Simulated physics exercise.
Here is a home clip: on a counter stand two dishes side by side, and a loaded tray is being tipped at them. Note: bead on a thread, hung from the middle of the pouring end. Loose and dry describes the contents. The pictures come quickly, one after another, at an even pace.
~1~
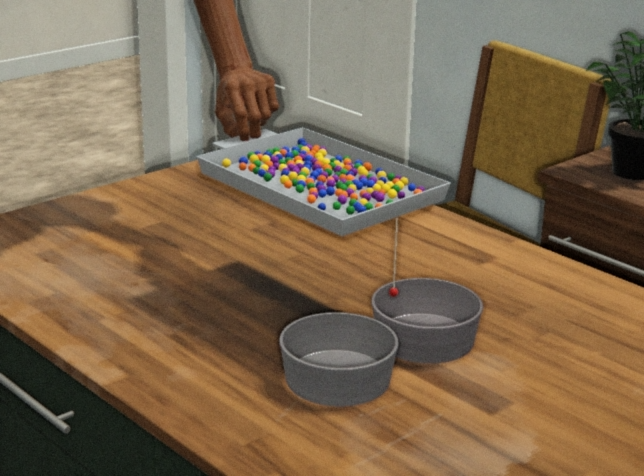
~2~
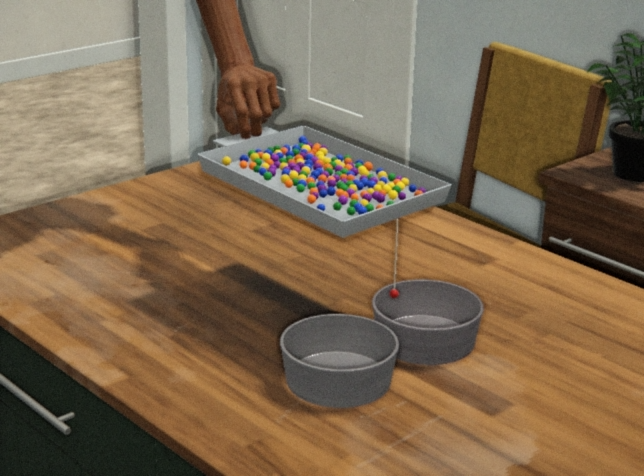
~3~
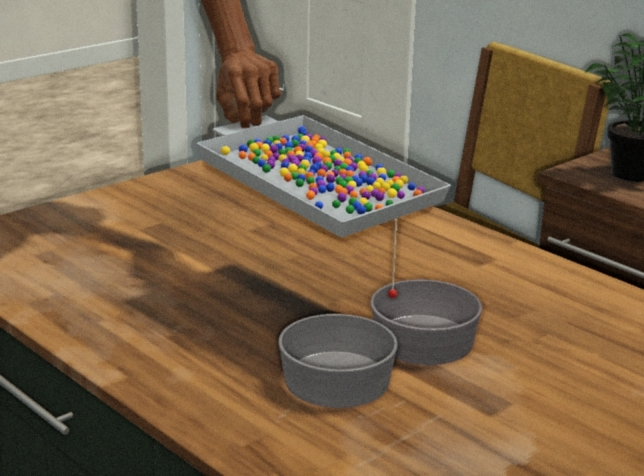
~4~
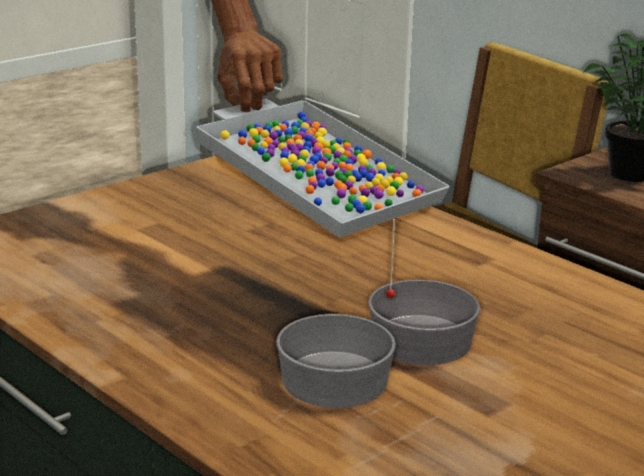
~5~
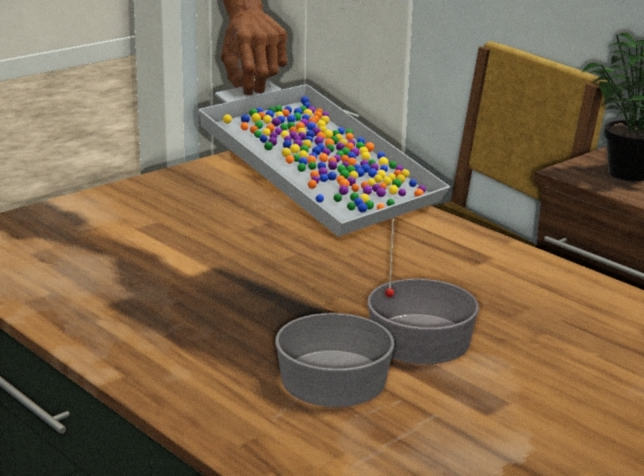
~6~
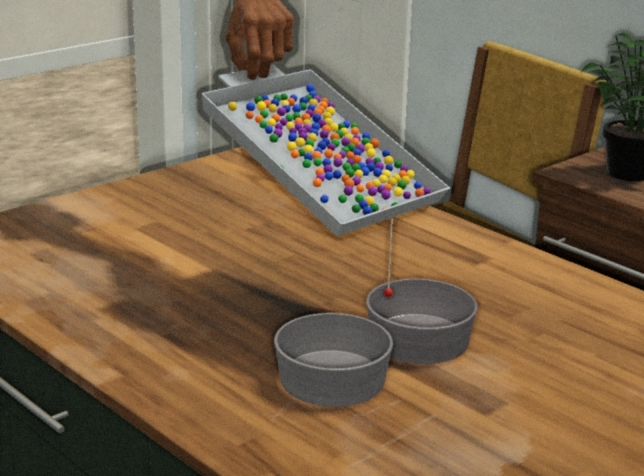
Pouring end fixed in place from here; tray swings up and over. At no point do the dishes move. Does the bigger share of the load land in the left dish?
No.
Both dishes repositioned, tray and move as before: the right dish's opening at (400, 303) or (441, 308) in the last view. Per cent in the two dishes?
The first yields 40 per cent and the second 80 per cent.
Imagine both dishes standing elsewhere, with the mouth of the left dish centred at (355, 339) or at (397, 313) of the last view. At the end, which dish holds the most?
Result for the first try: The dish on the right side; for the second: The dish on the left side.
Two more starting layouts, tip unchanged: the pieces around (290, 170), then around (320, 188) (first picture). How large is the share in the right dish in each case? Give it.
Roughly 50 per cent, then 50 per cent.
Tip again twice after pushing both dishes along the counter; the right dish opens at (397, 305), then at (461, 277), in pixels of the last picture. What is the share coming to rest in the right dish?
First try: Roughly 40 per cent; second try: Roughly 10 per cent.
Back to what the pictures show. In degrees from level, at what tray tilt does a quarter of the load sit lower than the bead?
Angle: Close to 85°.
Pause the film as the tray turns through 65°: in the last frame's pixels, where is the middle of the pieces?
I'd put the middle close to (398, 201).
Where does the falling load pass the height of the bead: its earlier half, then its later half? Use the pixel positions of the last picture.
Around (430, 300) first; around (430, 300) second.
Shortly afterwards, tray tipped steeply; the bulk on the tray; only a few in the left dish; only a few in the right dish; a little in the air.
Next, tray tipped past a quarter turn; a little on the tray; a little in the left dish; near a third in the right dish; near a quarter outside both; near a quarter in the air.
Some moments later, tray tipped past a quarter turn; a little in the left dish; near half in the right dish; near a third outside both.
In the end, tray tipped past a quarter turn; a little in the left dish; near half in the right dish; near a third outside both.
